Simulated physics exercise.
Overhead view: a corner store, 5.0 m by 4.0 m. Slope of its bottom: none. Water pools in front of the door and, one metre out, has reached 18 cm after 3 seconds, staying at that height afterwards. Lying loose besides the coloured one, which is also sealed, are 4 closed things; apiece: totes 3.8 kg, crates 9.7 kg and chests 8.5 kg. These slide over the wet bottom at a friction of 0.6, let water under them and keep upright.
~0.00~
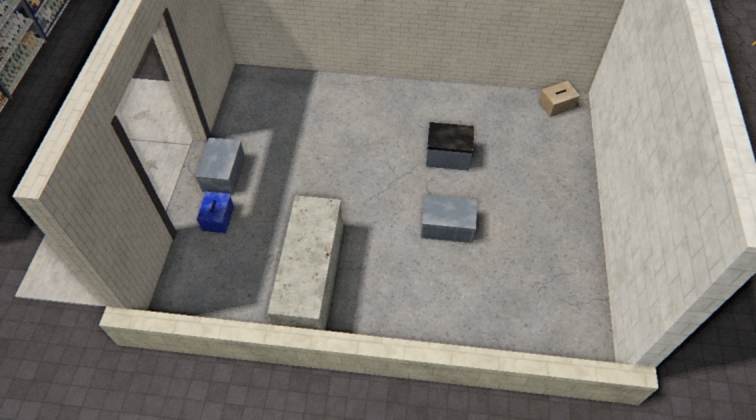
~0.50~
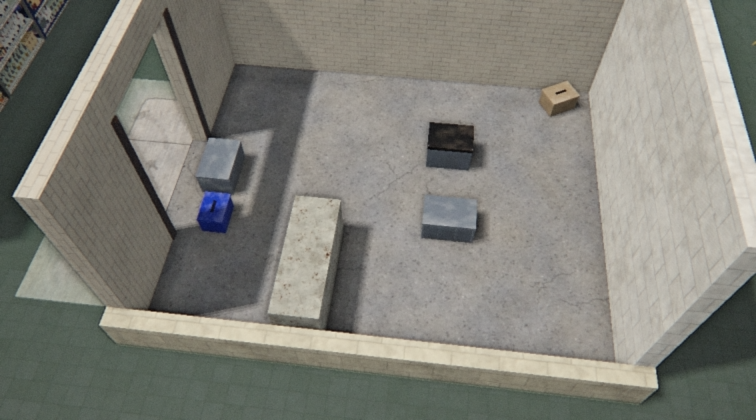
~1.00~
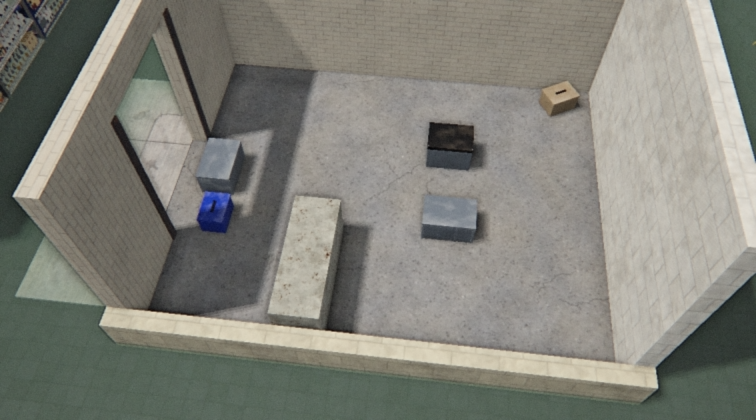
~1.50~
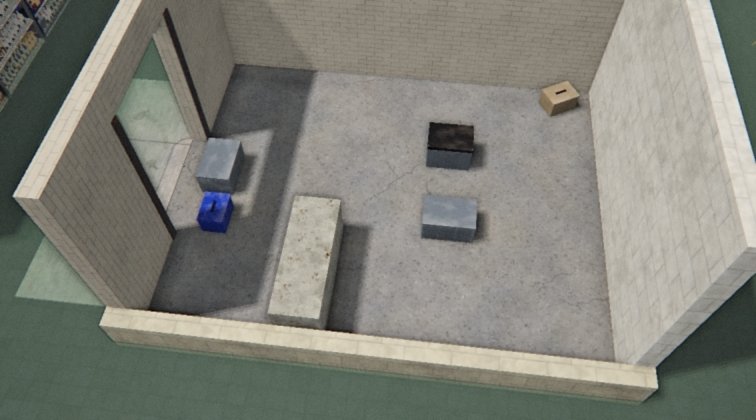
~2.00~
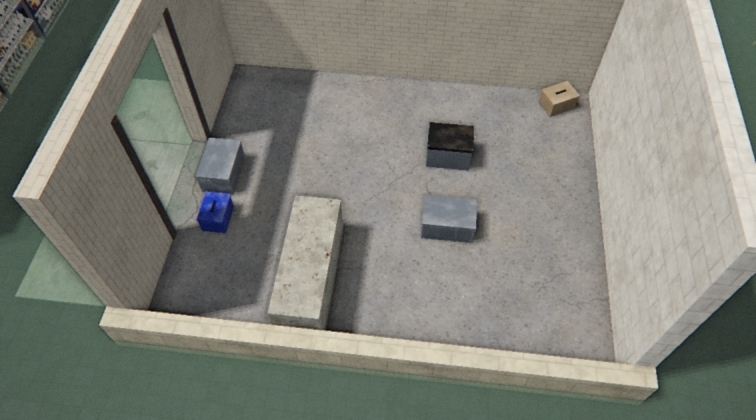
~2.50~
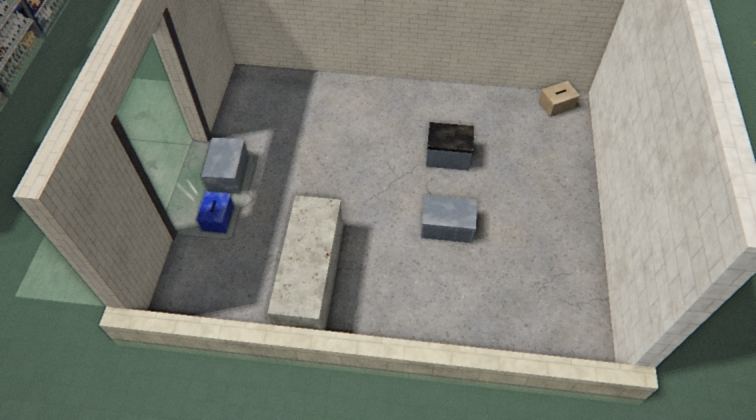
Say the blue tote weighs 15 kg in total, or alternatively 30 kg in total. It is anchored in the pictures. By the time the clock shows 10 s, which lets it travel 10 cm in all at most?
It seems only the weightier option will anchor it.
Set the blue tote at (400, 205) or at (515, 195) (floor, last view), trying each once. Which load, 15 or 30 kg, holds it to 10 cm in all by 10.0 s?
Trial 1 - the lower mass works; trial 2 - the lower mass works.
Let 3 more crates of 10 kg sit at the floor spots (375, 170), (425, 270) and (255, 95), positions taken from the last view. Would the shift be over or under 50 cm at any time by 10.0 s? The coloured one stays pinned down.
Result, in order - exceeds it; falls shy; falls shy.
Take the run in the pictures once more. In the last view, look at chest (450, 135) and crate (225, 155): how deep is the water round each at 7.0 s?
First roughly 3 cm, second roughly 4 cm.
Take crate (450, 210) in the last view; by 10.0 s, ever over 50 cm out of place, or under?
That one is below half a metre, as it turns out.
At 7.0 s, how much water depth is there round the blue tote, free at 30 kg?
Close to 9 cm deep.
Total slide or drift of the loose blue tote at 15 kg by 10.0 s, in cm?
I'd say roughly 80 centimetres in all.
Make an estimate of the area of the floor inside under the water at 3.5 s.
The covered patch comes to about 3.0 m2.
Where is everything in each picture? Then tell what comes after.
In the first picture, the blue tote at (214, 207) rests on the ground; 0.0 m2 under water; 0 of 5 have shifted.
In the second picture, the blue tote at (214, 207), on the bottom; 0.0 m2 under water; 0 of 5 have shifted.
In the third picture, the blue tote at (214, 207) rests on the ground; 0.0 m2 under water; 0 of 5 have shifted.
In the fourth picture, the blue tote at (214, 207), on the bottom; 0.0 m2 under water; 0 of 5 have shifted.
In the fifth picture, the blue tote at (214, 207) rests on the ground; 0.1 m2 under water; 0 of 5 have shifted.
In the sixth picture, the blue tote at (214, 207), on the bottom; water covers 0.5 m2; 1 of 5 have shifted.
After 3.5 s the blue tote would be 5 cm from its start with 15 kg and 0 cm from its start with 30 kg; 7 cm of water round it then.
After 4.5 s the blue tote would be 44 cm from its start with 15 kg and 0 cm from its start with 30 kg; 7 cm of water round it then.
After 7.0 s the blue tote would be 56 cm from its start with 15 kg and 0 cm from its start with 30 kg; 9 cm of water round it then.
After 10.0 s the blue tote would be 79 cm from its start with 15 kg and 0 cm from its start with 30 kg; 9 cm of water round it then.
